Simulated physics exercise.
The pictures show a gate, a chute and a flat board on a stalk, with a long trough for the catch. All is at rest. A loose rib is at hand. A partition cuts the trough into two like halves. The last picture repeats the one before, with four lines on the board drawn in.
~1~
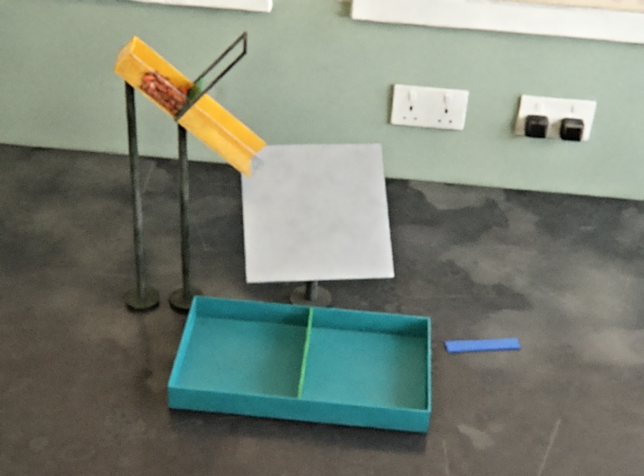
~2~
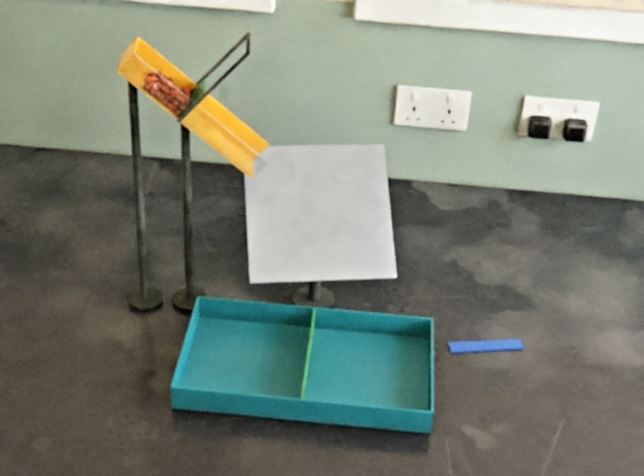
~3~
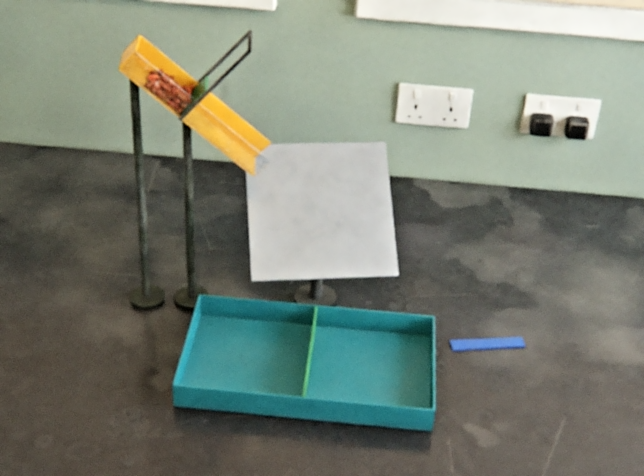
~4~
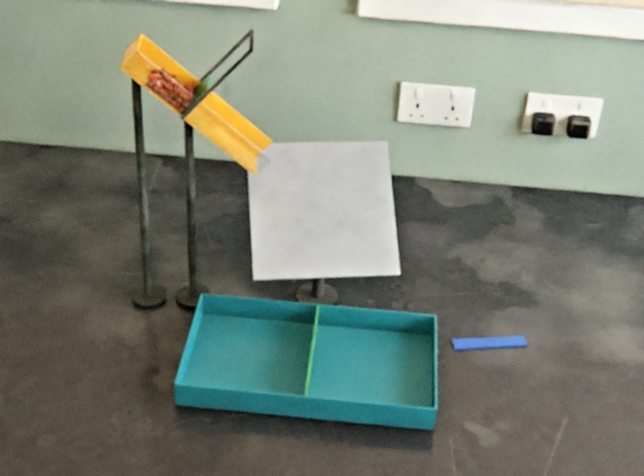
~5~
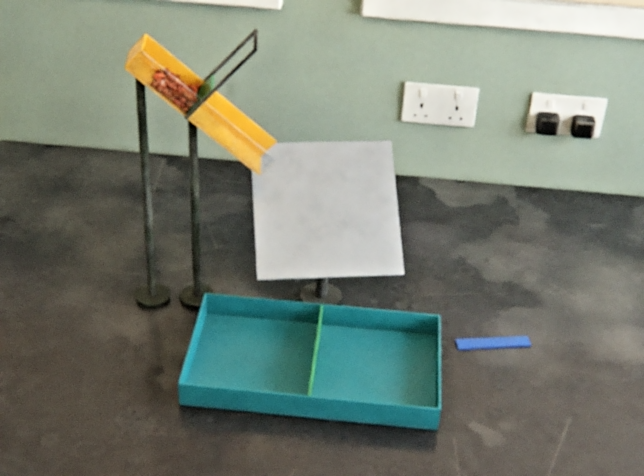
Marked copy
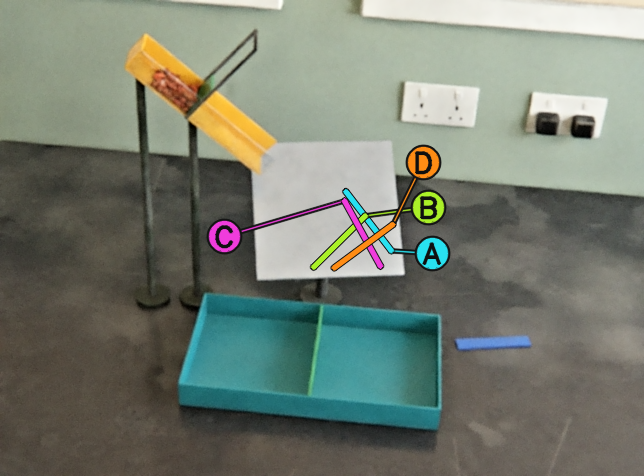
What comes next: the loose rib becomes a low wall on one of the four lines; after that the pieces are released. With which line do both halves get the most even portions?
The answer is line D.
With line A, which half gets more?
The right half.
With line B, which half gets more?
Left.
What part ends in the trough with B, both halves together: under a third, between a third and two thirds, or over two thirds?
Over two thirds.
On the marked copy, line A from (345, 191) to (391, 250); line B from (365, 215) to (313, 267); line C from (344, 200) to (380, 266); line D from (392, 224) to (334, 267).
With A, of what is caught, a small part in the left half, nearly all in the right.
With B, of what is caught, nearly all in the left half, a small part in the right.
With C, of what is caught, a small part in the left half, nearly all in the right.
With D, of what is caught, about two thirds in the left half, about a third in the right.
